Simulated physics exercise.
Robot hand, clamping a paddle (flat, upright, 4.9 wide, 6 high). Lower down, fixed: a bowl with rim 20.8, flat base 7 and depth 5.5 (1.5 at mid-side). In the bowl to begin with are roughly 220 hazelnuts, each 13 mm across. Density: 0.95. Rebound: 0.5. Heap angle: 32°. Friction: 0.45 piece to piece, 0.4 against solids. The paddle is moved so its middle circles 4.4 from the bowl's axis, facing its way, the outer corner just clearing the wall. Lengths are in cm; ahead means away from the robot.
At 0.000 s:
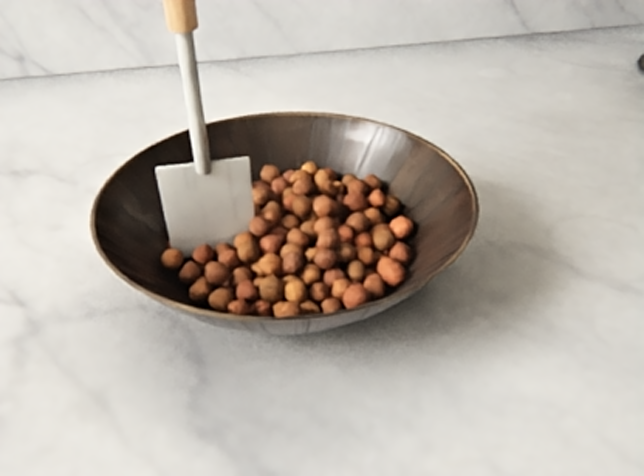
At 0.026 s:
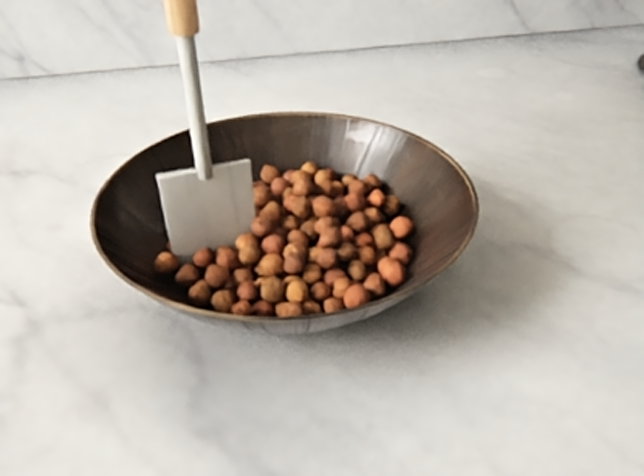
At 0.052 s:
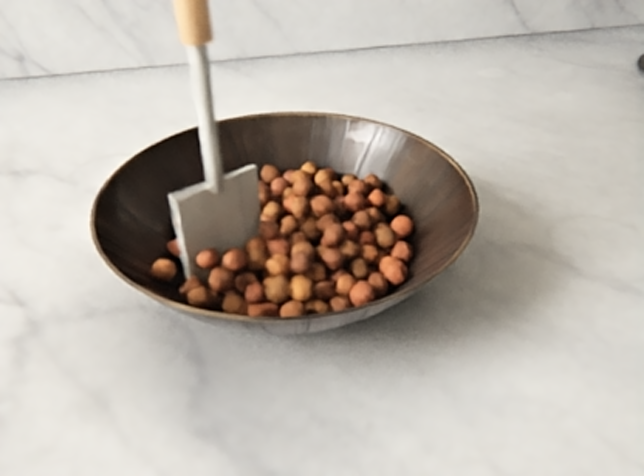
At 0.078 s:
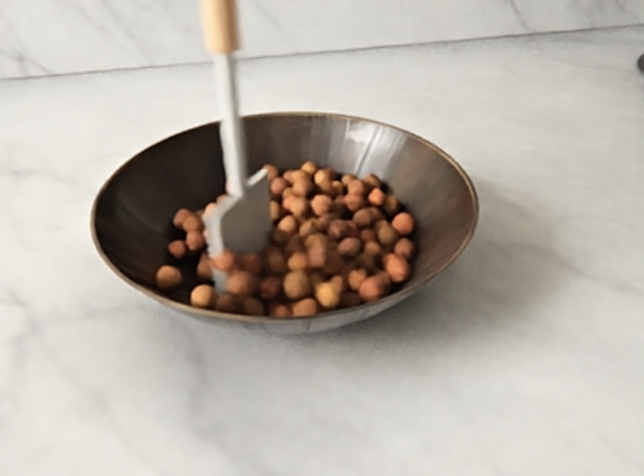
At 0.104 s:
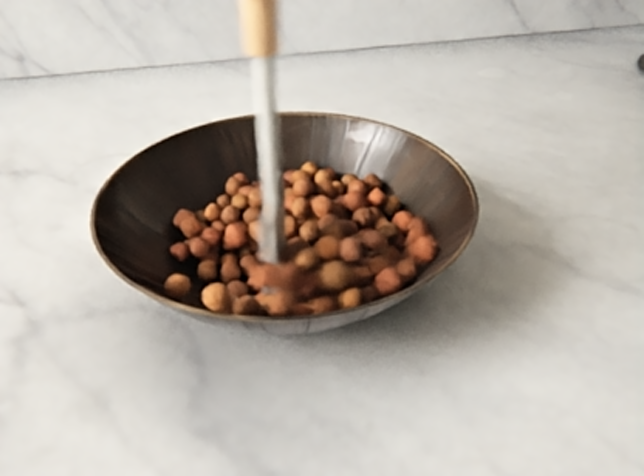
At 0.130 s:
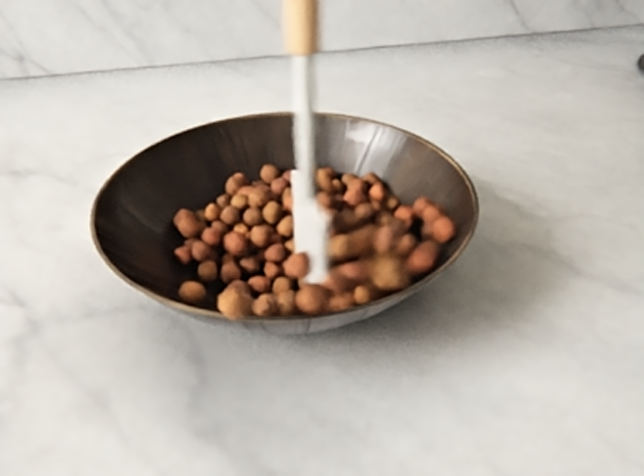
In the video, a white paddle with a wooden handle turns and sweeps through a dark bowl of brown hazelnuts on a marble surface, moving from the left toward the centre and pushing some nuts to the right.
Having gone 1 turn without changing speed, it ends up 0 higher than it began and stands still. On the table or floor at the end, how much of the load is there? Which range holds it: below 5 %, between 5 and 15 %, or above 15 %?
It lies above 15 %.
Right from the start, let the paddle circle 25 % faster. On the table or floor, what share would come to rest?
My guess is about 40 per cent.
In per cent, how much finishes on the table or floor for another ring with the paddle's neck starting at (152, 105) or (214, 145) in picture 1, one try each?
Near 5 and 20 in a hundred, one try each.
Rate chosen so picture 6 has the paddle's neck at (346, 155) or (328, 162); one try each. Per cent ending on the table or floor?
About 50 and 40 %.
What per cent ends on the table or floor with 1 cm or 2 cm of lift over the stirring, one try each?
That gives about 25 per cent and 20 per cent, in order.
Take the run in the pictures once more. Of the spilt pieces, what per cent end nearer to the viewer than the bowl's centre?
Near 40 in a hundred.
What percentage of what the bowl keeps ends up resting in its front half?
It comes to near 55 percent.
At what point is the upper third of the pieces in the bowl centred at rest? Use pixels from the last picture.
Centre of top third: Approx. (267, 278).
After 0.24 s, 194° round, highest piece 8 above the table; 196 in the bowl, 1 on the table or floor, 18 in flight or on the tool.
After 0.36 s, 293° round, highest piece 9 above the table; 171 in the bowl, 23 on the table or floor, 21 in flight or on the tool.
After 0.62 s, 0° round, highest piece 6 above the table; 152 in the bowl, 62 on the table or floor, 1 in flight or on the tool.
After 1.32 s, 0° round, highest piece 4 above the table; 151 in the bowl, 64 on the table or floor.
In the end, 151 in the bowl, 64 on the table or floor. That is 30 % on the table or floor.
